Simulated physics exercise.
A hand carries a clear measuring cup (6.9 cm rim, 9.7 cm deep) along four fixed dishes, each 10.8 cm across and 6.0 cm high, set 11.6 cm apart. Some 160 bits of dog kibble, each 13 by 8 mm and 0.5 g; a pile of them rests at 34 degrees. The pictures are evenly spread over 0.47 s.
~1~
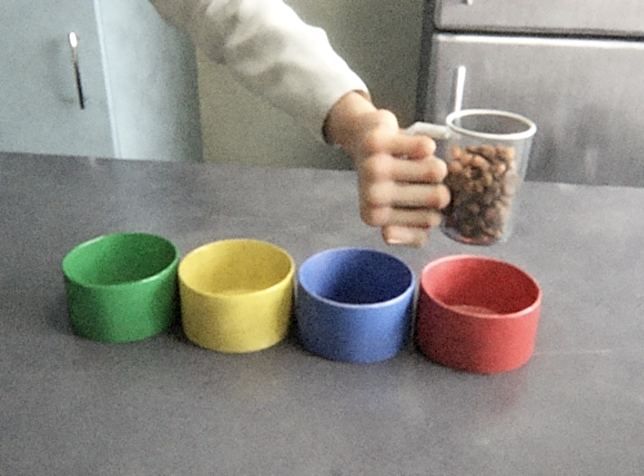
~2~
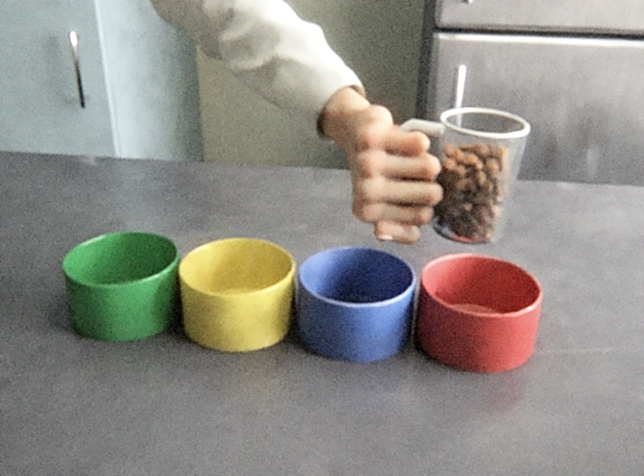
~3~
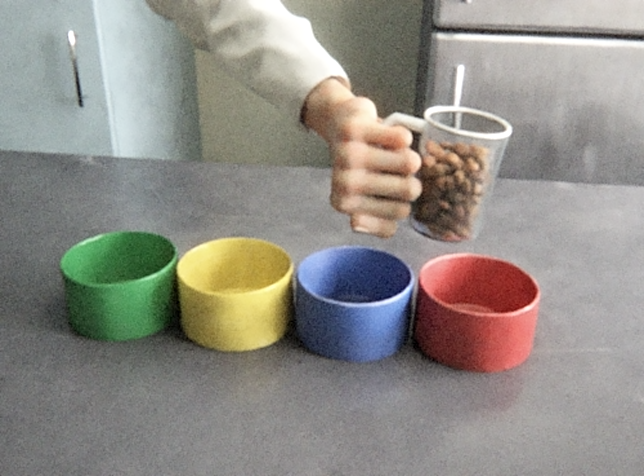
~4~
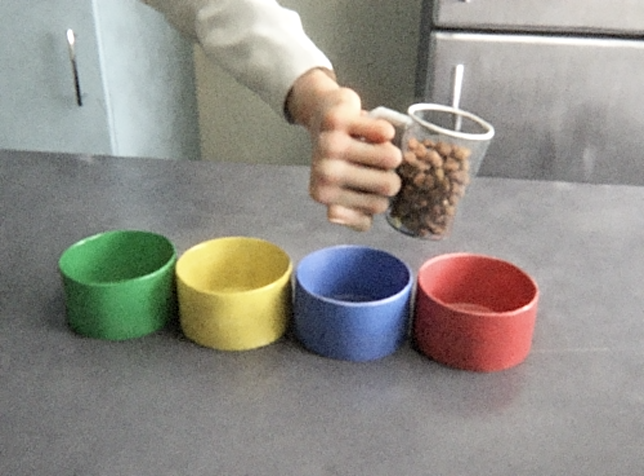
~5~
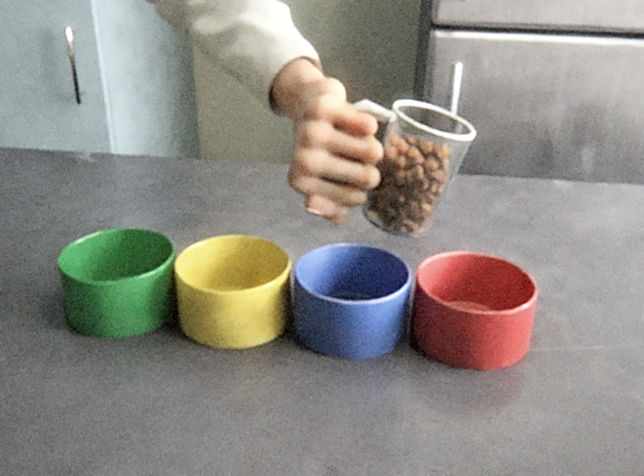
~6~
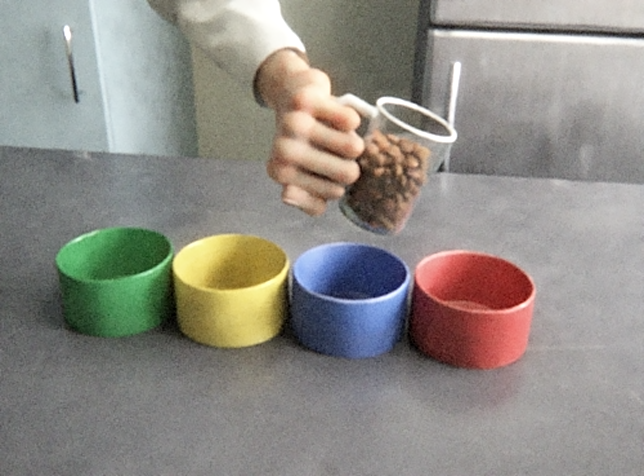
In this clip, a hand holding a clear cup of brown kibble moves left above a row of green, yellow, blue and red dishes on a gray counter, gradually tilting the cup to the right as it goes.
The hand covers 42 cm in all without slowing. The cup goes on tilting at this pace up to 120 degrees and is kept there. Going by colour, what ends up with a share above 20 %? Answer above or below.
Red below, blue below, green above, yellow below, counter below.
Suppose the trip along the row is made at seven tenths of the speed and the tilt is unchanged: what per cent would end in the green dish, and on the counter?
Green 30, counter 10.
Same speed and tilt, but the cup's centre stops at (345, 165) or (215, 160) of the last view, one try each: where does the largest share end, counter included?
The winner: Blue; yellow.
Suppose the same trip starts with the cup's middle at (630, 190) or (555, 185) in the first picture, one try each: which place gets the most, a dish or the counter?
The winner: Yellow; green.
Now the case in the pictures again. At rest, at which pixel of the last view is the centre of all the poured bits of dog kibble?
Around (120, 288).
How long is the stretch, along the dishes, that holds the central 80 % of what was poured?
Some 6 cm.
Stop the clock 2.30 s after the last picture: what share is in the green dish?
Near 65 per cent so far.
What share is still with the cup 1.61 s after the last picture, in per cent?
About 100 per cent.
Then, 0.98 s after the last picture, tilt 66 degrees; cup holds 100 %.
Then, 1.61 s after the last picture, tilt 97 degrees; cup holds 100 %.
Then, 2.30 s after the last picture, tilt 120 degrees; cup holds 35 %, green 65 %.
In the end, red 0 %, blue 0 %, green 100 %, yellow 0 %, counter 0 %.
